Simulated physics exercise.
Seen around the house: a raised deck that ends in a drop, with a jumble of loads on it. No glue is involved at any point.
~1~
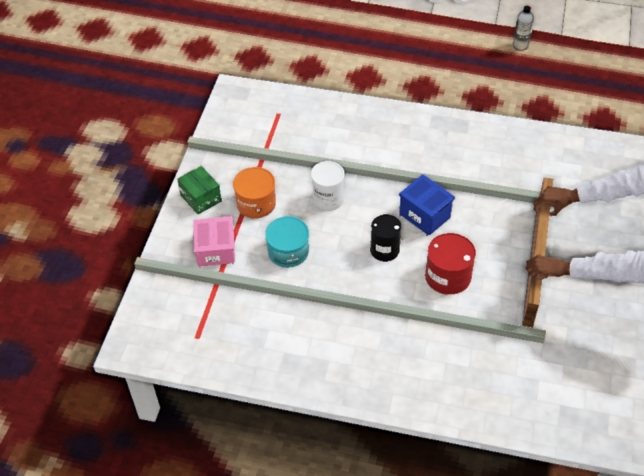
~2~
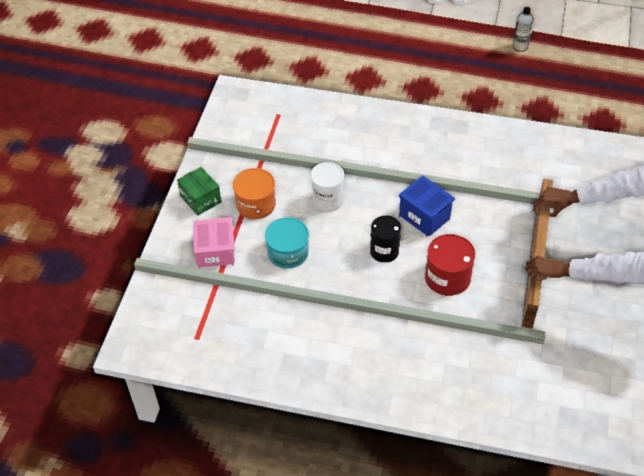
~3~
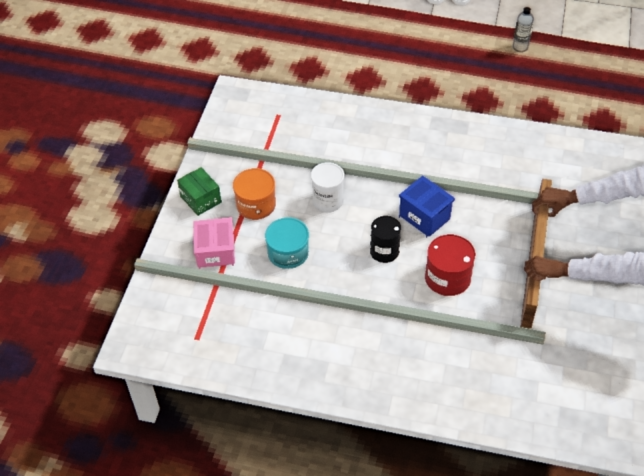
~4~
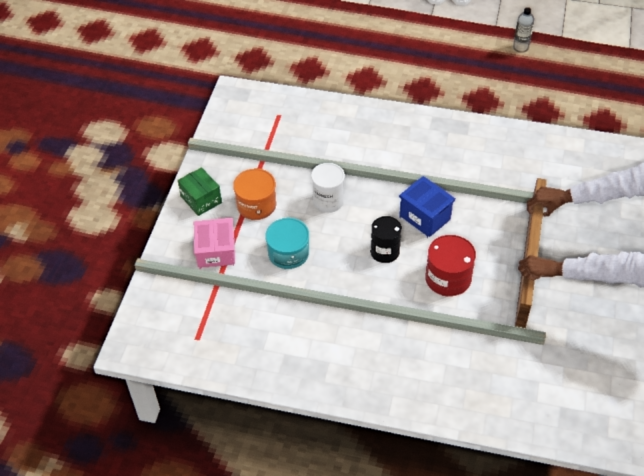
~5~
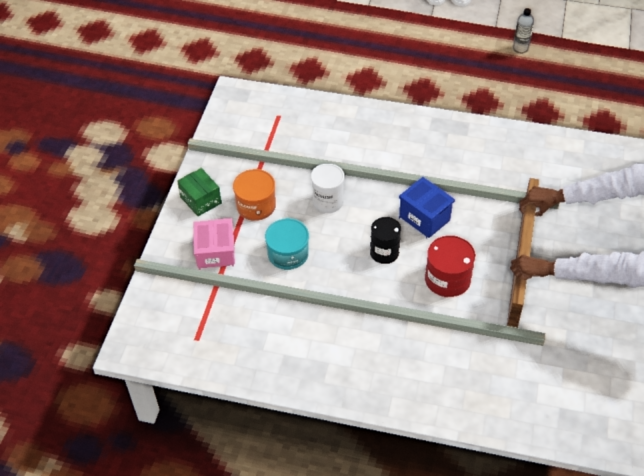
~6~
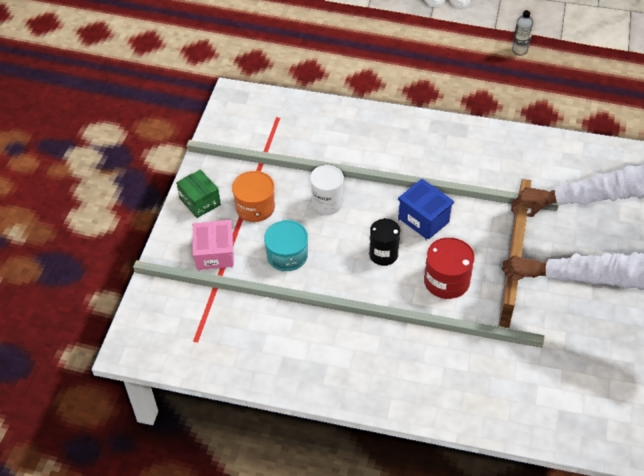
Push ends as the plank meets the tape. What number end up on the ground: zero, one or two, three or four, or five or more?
It ends with just one or a pair down.
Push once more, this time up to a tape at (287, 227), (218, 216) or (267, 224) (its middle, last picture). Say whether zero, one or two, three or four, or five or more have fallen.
Taking the places in the order asked: None at all, then either three or four, then none at all.
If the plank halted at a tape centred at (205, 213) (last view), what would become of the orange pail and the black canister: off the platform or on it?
Outcome - orange pail: It leaves the top; black canister: It keeps its spot.
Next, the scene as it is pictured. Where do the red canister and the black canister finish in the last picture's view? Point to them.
Close to (207, 232); the other close to (226, 205).
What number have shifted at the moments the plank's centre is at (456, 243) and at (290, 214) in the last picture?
Moved so far: 1, then 8.
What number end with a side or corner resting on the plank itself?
The count is 3.
A little later, none off yet; green box at rest near (199, 193); pink tote at rest near (214, 246); orange pail at rest near (254, 197).
Next, none off yet; green box at rest near (199, 193); pink tote at rest near (214, 246); orange pail shifted a little near (250, 197).
When it is over, the number that fall off is one or two; down, pink tote and green box.
